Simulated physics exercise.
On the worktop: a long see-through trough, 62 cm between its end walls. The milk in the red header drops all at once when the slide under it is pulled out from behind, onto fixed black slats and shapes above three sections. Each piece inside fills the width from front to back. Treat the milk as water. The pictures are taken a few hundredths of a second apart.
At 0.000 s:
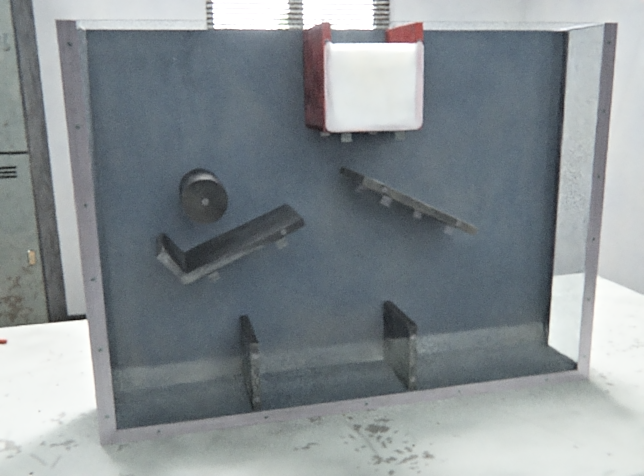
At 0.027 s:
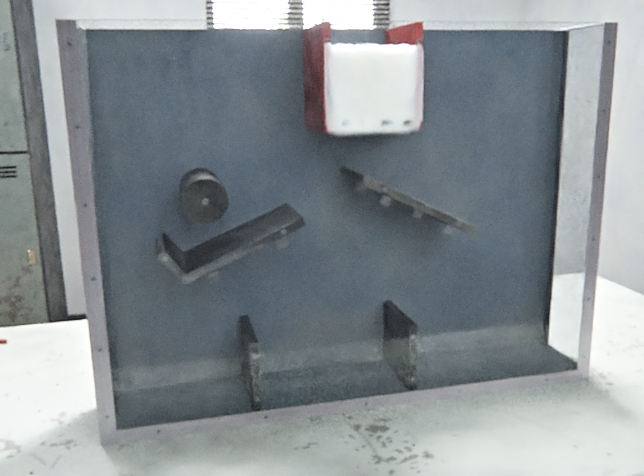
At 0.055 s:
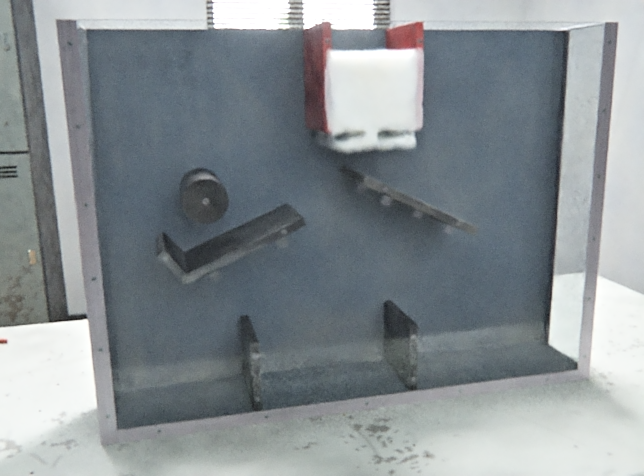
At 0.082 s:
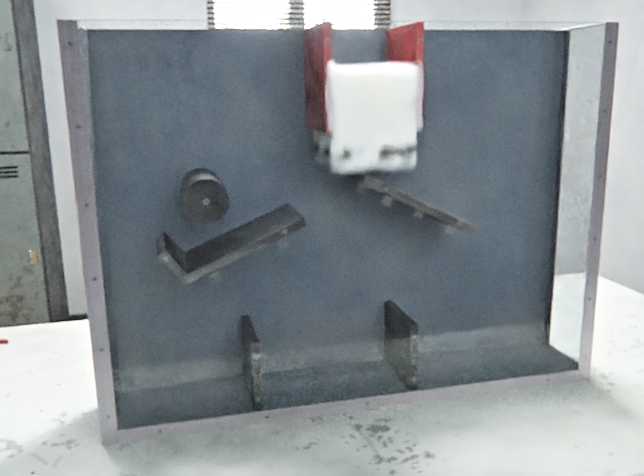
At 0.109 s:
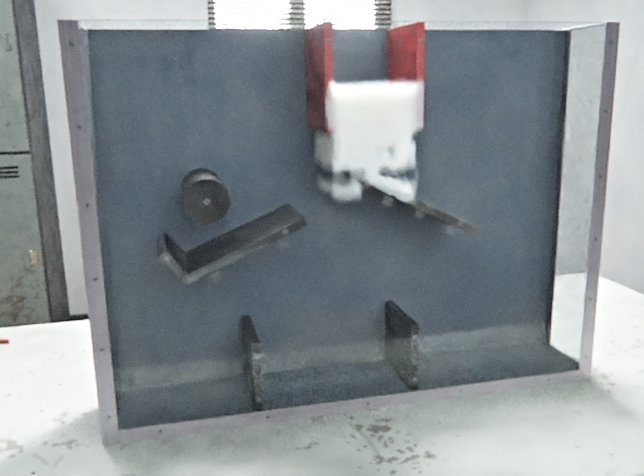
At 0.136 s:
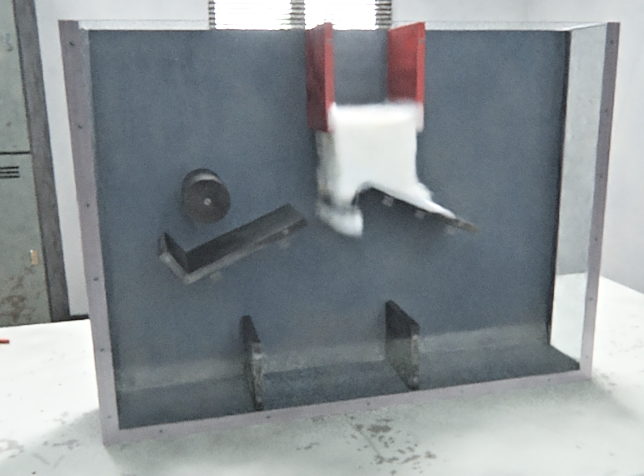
In this clip, a block of white liquid drops from between red walls inside a clear-fronted tank, strikes the sloping ledge below, and spreads down it to the right while another part falls past its upper left end.
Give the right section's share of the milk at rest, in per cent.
About 50 per cent.
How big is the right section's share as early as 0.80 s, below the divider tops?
Near 52 in a hundred.
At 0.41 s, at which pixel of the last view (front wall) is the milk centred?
Near (426, 333).
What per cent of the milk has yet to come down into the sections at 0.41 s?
About 30 per cent.
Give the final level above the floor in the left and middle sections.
About 0.0 cm and 2.0 cm.
By 0.25 s the sections hold 0, 25 and 0 per cent, with 75 still above them.
By 0.41 s the sections hold 0, 41 and 32 per cent, with 28 still above them.
By 0.80 s the sections hold 1, 46 and 52 per cent, with 1 still above them.
At rest it is 1 per cent left, 46 middle, 52 right.
